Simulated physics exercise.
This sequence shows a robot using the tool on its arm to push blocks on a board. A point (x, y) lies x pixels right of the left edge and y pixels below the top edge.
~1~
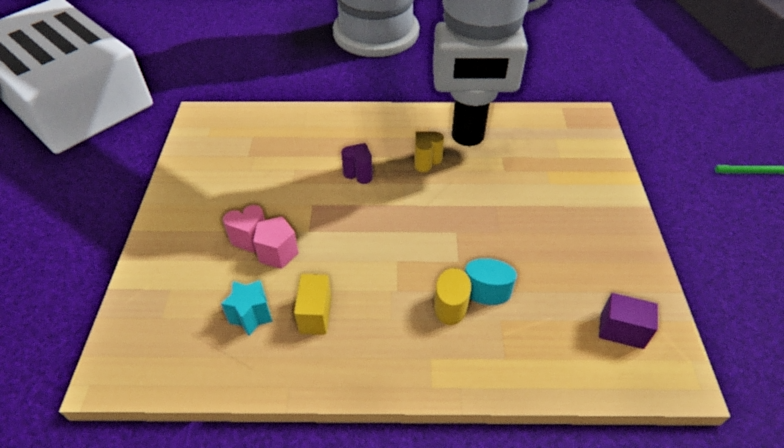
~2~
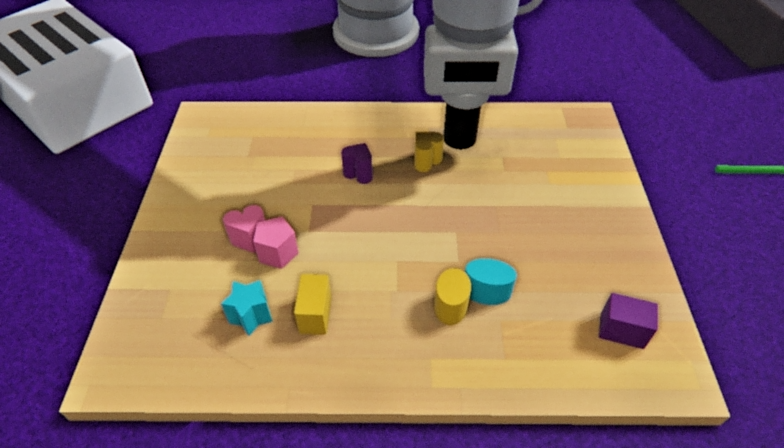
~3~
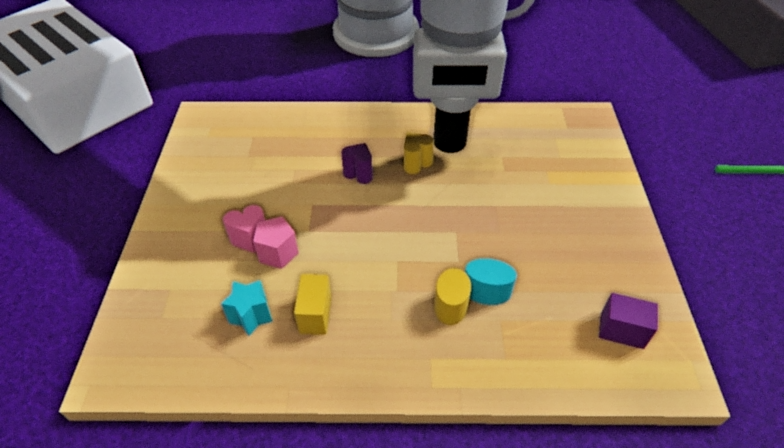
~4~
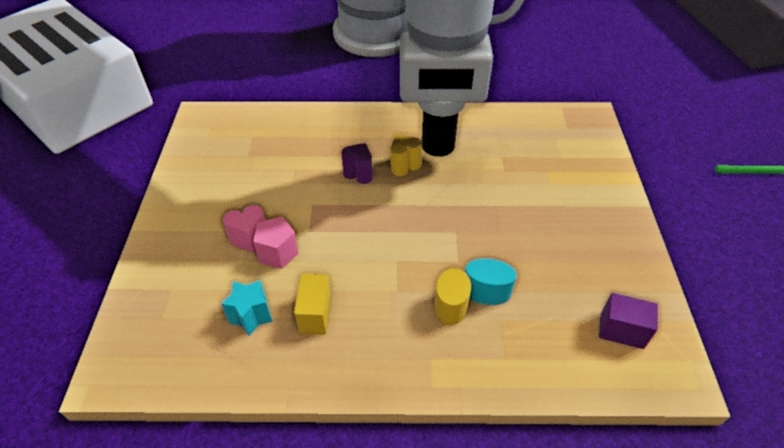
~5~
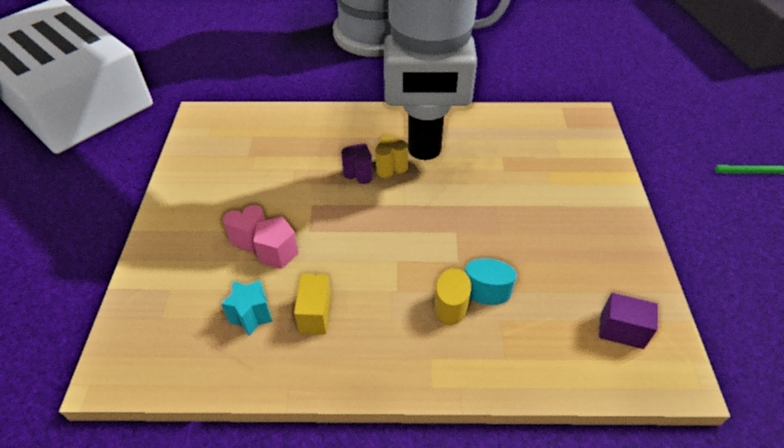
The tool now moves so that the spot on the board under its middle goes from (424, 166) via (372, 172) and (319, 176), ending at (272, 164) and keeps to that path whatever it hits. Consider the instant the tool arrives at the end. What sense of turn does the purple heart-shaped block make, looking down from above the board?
It turns round anticlockwise.
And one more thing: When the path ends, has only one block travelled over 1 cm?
No - that is not the case.
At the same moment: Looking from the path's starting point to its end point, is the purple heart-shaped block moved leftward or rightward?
To the left.
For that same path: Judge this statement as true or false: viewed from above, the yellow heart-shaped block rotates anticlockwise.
That claim is true.
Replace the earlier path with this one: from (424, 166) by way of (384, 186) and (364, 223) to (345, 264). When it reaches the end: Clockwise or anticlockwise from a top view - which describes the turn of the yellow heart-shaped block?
It twists with the clock when seen from above.
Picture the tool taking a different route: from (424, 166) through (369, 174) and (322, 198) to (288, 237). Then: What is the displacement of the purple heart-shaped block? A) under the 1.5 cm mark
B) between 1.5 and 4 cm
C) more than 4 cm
My pick is C.
The first path, step by step. One third of the way, tool at (371, 156); purple heart-shaped block at (310, 161), turned 25° clockwise; yellow heart-shaped block at (336, 156), turned 15° anticlockwise.
Two thirds of the way, tool at (316, 160); purple heart-shaped block at (256, 172); yellow heart-shaped block at (281, 163), turned 30° anticlockwise.
At the end, tool at (268, 148); purple heart-shaped block at (237, 179), turned 30° anticlockwise; yellow heart-shaped block at (246, 159), turned 105° anticlockwise.
